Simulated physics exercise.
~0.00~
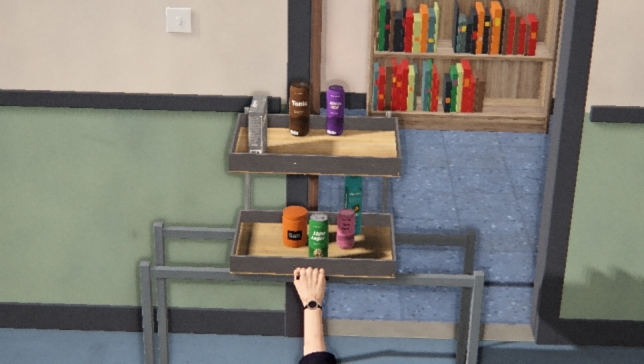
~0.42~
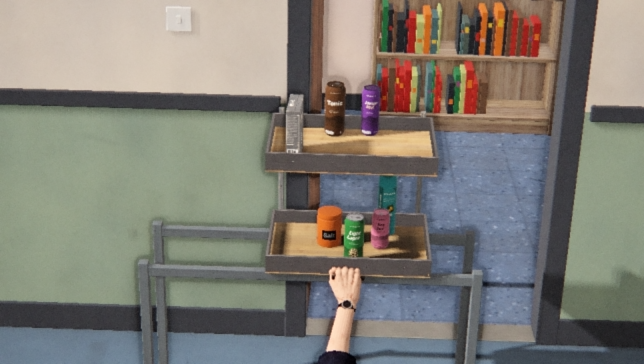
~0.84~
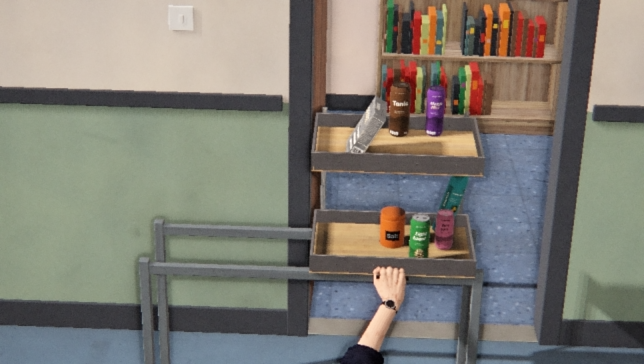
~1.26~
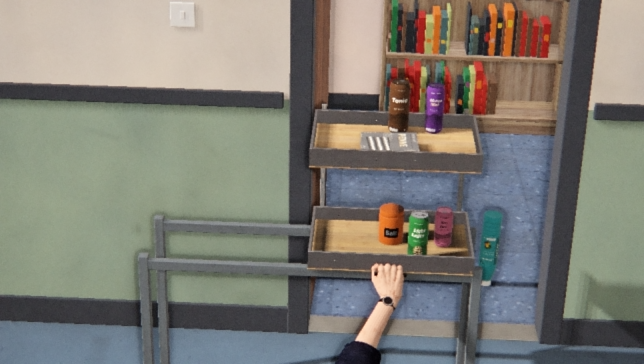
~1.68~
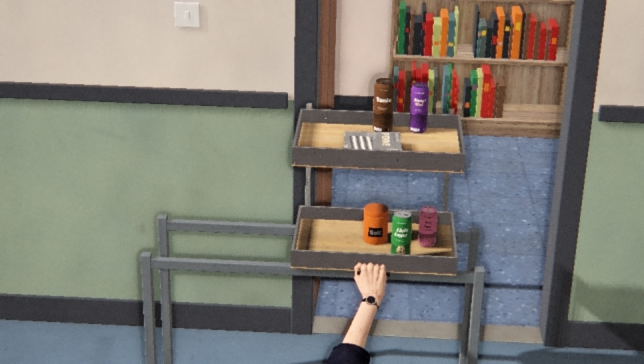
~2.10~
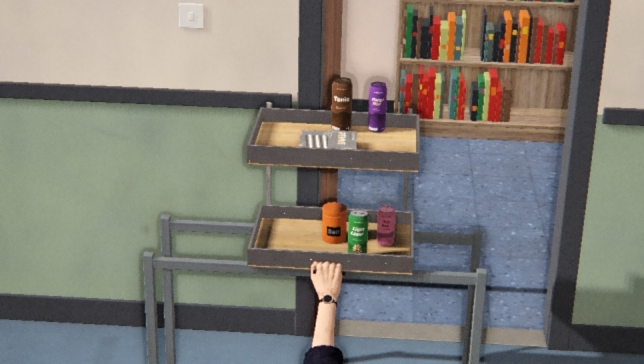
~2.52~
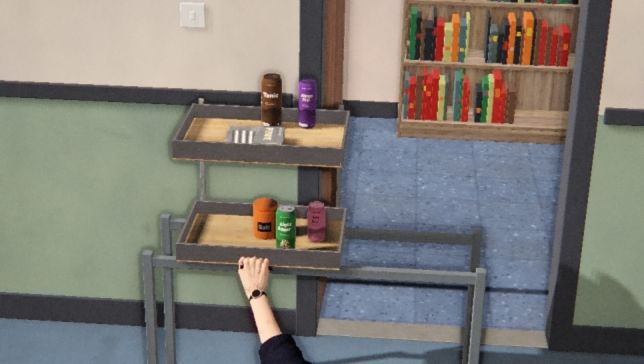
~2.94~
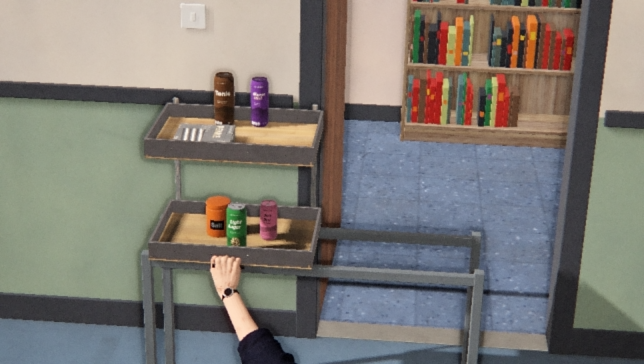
A two-tier tray with low rims holds several cans, an orange jar, a grey packet and a turquoise bottle on a grey metal frame, seen from slightly above before a doorway with bookshelves beyond. Brown and purple cans stand on the upper level, with orange, green and pink containers below. A hand at the front edge moves the tray right, and the packet and bottle tilt. At the right end, the packet falls flat while the bottle drops off upside down. The hand then moves the tray far left, the packet still lying aboard and the others upright.
